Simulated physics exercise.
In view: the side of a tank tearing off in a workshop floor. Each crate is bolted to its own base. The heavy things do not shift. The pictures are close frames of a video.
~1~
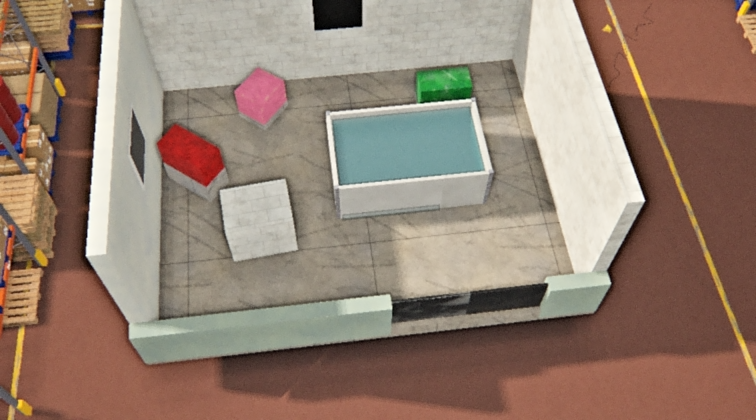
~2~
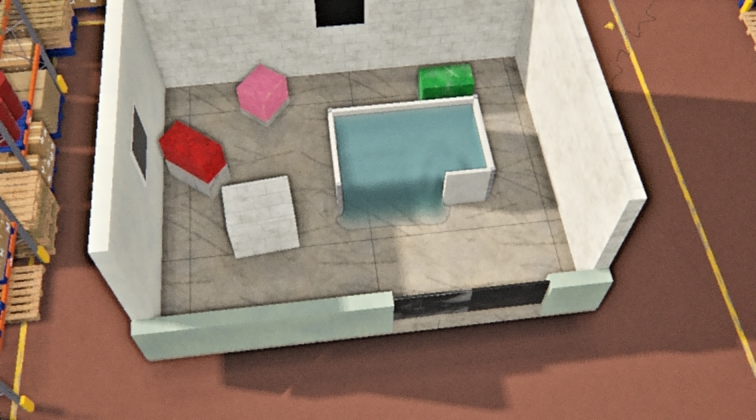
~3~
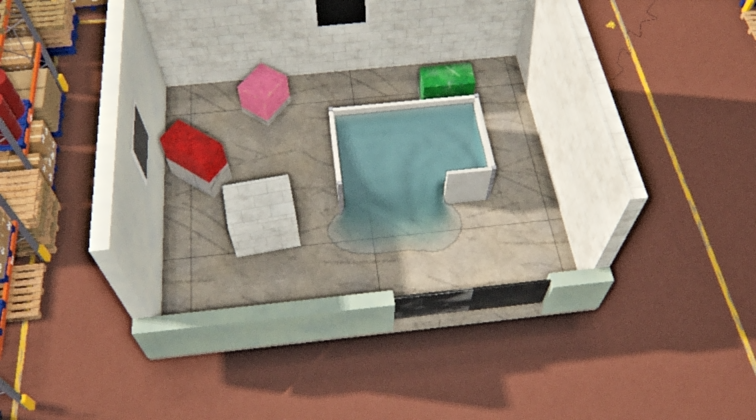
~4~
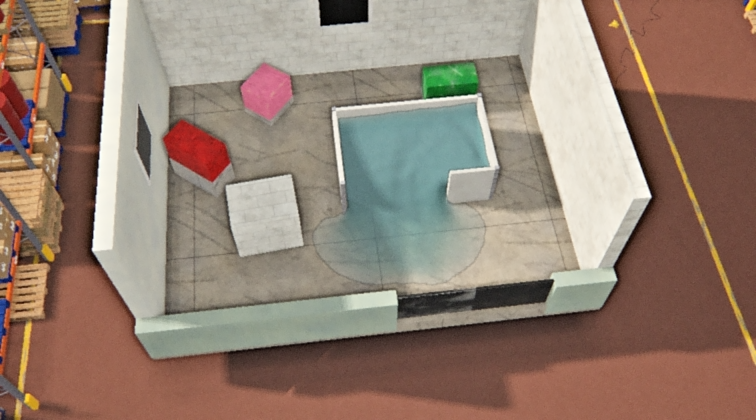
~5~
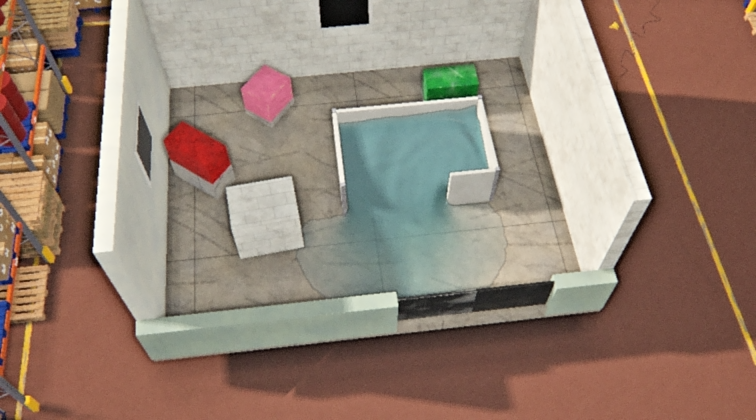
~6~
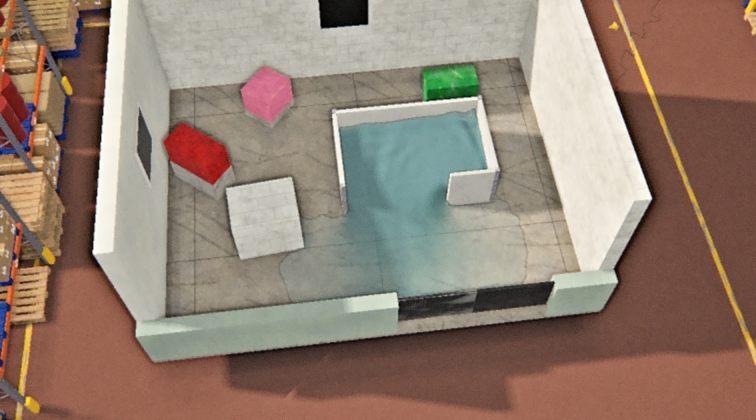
A white-walled, open-topped room with a grey stone floor stands in a warehouse, seen from high above, with shelving at the left. A white tank of blue-green water sits right of centre, with a green block behind it and pink, red and white blocks to its left. Most of its front side gives way, and water pours out, spreading and thinning across the floor toward the front wall.
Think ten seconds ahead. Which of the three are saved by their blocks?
The pink crate is wetted; the green crate is wetted; the red crate escapes dry.
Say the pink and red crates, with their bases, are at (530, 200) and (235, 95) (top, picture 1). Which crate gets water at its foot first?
It is the one in pink.
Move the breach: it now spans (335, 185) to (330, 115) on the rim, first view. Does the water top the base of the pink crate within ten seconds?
My reading: The pink crate ends up wet.
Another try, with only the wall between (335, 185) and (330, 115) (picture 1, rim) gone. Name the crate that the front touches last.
That is the one in green.
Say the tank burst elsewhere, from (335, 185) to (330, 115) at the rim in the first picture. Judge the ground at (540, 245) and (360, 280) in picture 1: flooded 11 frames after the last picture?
As listed: No water, awash.
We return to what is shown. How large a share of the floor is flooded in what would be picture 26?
Roughly 70 per cent.
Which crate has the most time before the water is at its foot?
That is the pink one.
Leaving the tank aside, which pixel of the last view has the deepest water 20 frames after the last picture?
Roughly at (169, 193).
A moment on, water covers 30 % of the floor; the pink crate not reached, the green crate not reached, the red crate not reached.
Next, water covers 45 % of the floor; the pink crate not reached, the green crate not reached, the red crate not reached.
Then, water covers 70 % of the floor; the pink crate not reached, the green crate water round its plinth, the red crate water round its plinth.
Later, water covers 95 % of the floor; the pink crate water round its plinth, the green crate water round its plinth, the red crate water round its plinth.
In the end, water covers 100 % of the floor; the pink crate was topped, the green crate was topped, the red crate stayed above the water.
